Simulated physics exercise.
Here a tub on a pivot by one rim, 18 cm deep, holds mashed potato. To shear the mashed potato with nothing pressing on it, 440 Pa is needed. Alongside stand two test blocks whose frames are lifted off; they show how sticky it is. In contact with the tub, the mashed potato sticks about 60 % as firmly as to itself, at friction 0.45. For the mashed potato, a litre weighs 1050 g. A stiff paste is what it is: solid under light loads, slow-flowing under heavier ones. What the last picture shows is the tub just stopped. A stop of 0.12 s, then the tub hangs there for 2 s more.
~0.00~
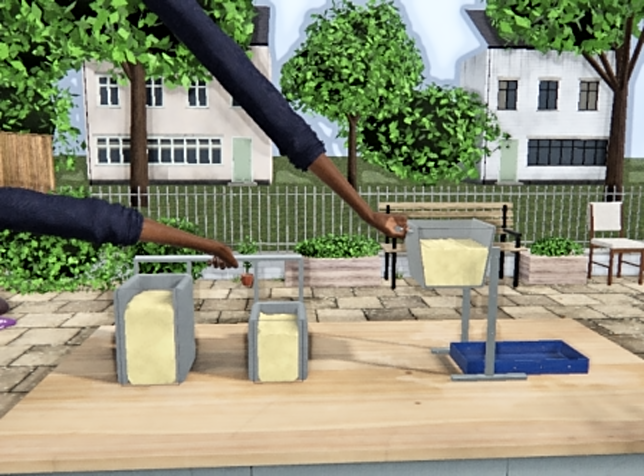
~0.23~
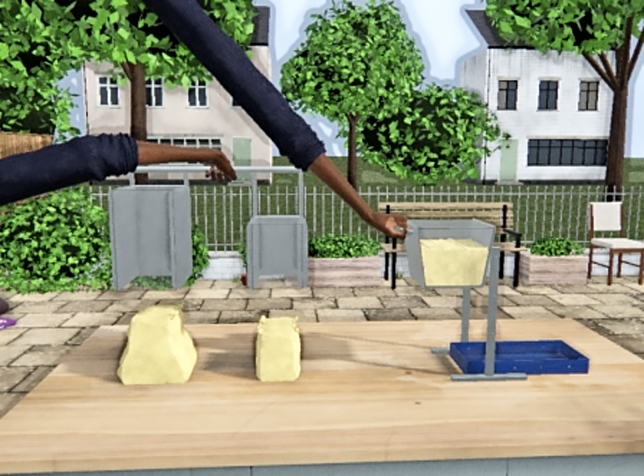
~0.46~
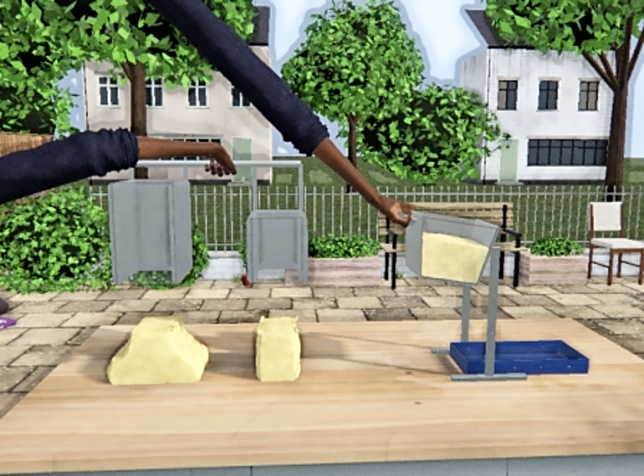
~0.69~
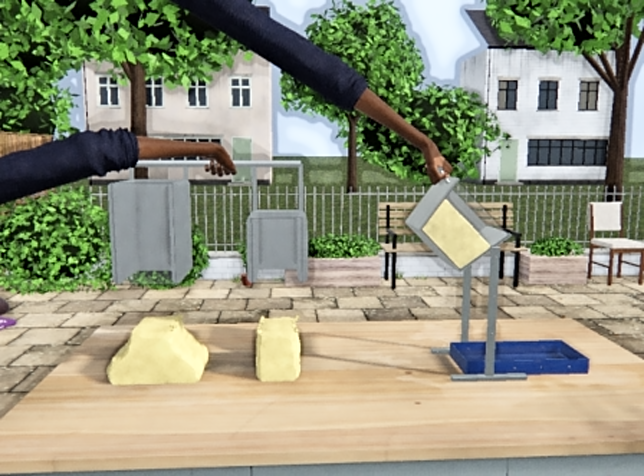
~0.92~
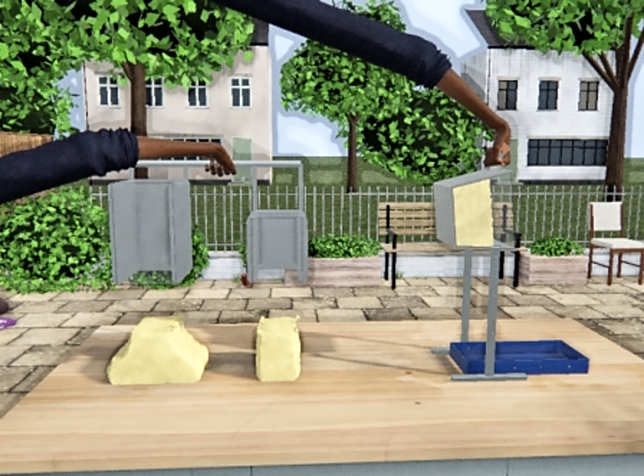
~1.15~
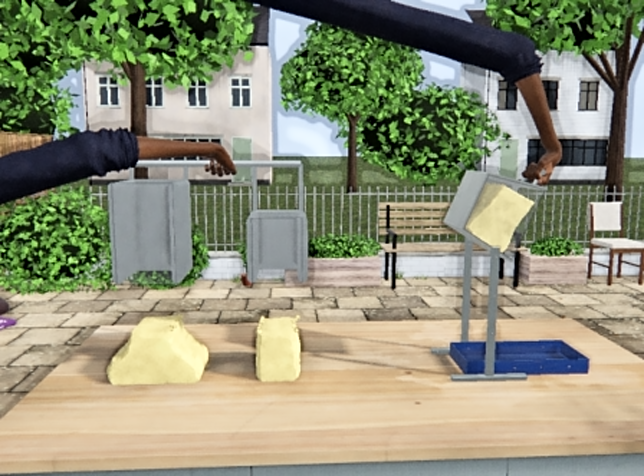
In a paved garden with trees, a fence, a bench and pale houses behind, a fixed, level view faces a wooden table. Two grey casings surround pale yellow blocks at left and centre, while a grey tub of similar mash stands above a blue tray at right. One dark-sleeved arm lifts the casings and the left block slumps wider, then another hand turns the tub steeply rightward, mash still inside.
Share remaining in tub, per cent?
Approx. 0 %.
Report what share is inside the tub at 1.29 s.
Near 45 %.
By 1.29 s, the tub is at 113 degrees and holds 44 %.
By 1.46 s, the tub is at 113 degrees and holds 0 %.
By 1.63 s, the tub is at 113 degrees and holds 0 %.
By 1.80 s, the tub is at 113 degrees and holds 0 %.
By 3.15 s, at the end, the tub is at 113 degrees and holds 0 %.
